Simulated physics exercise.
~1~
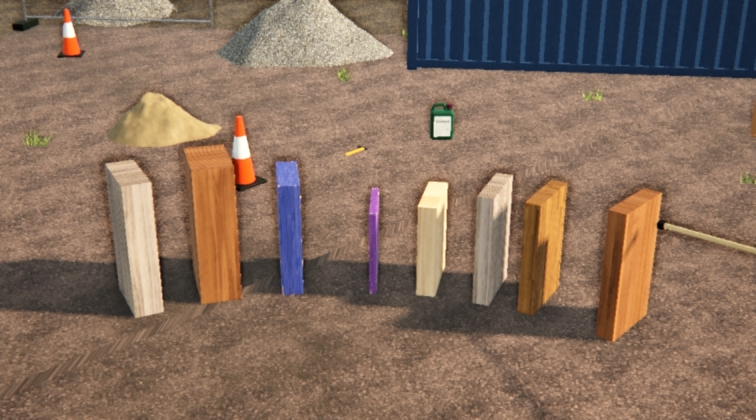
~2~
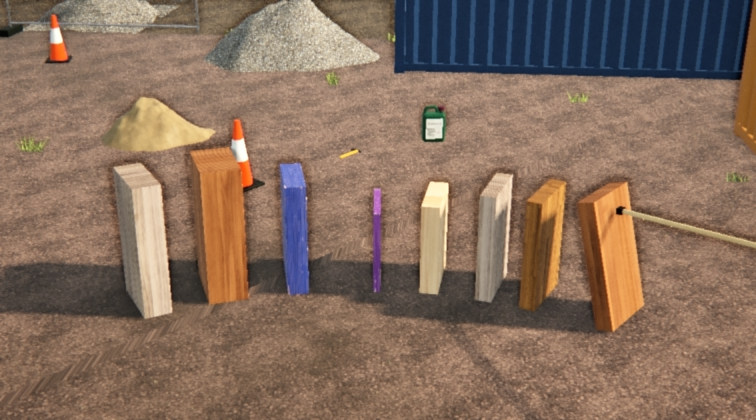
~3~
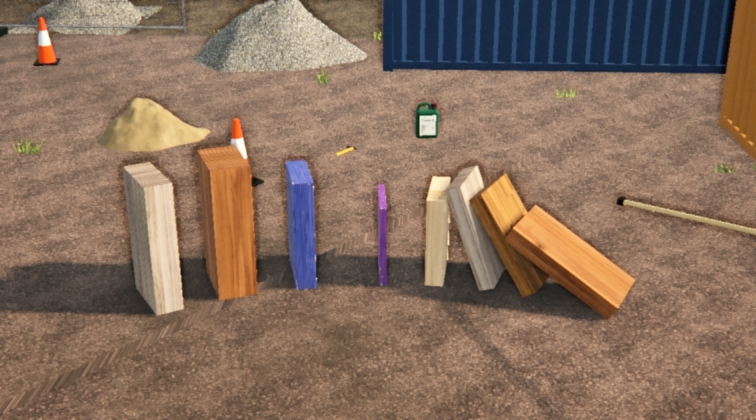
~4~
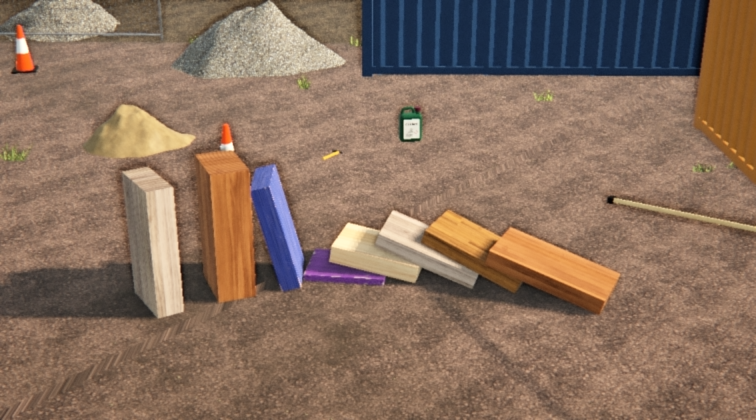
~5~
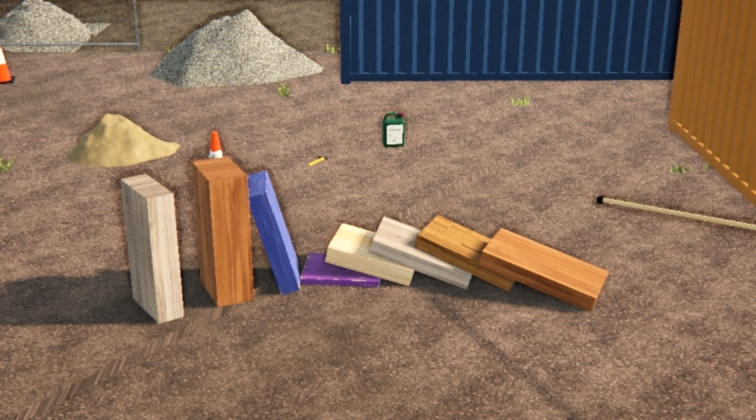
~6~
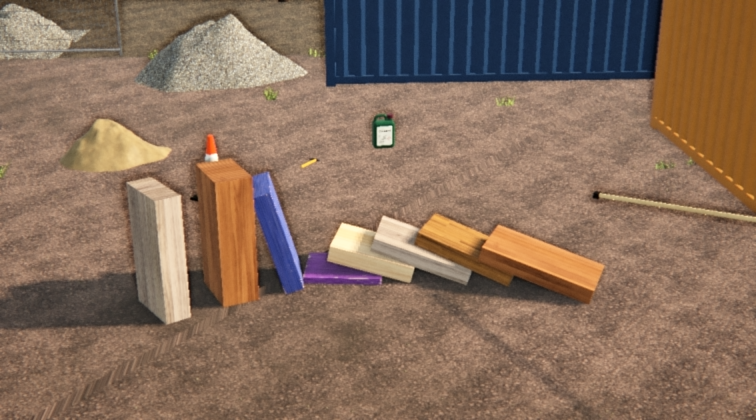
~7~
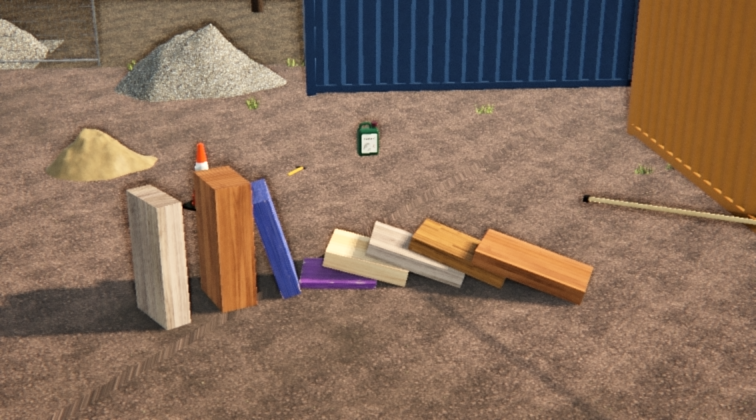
Row of upright boards toppling leftward after a pole pushes the rightmost, stopping with the blue board leaning against a brown one.
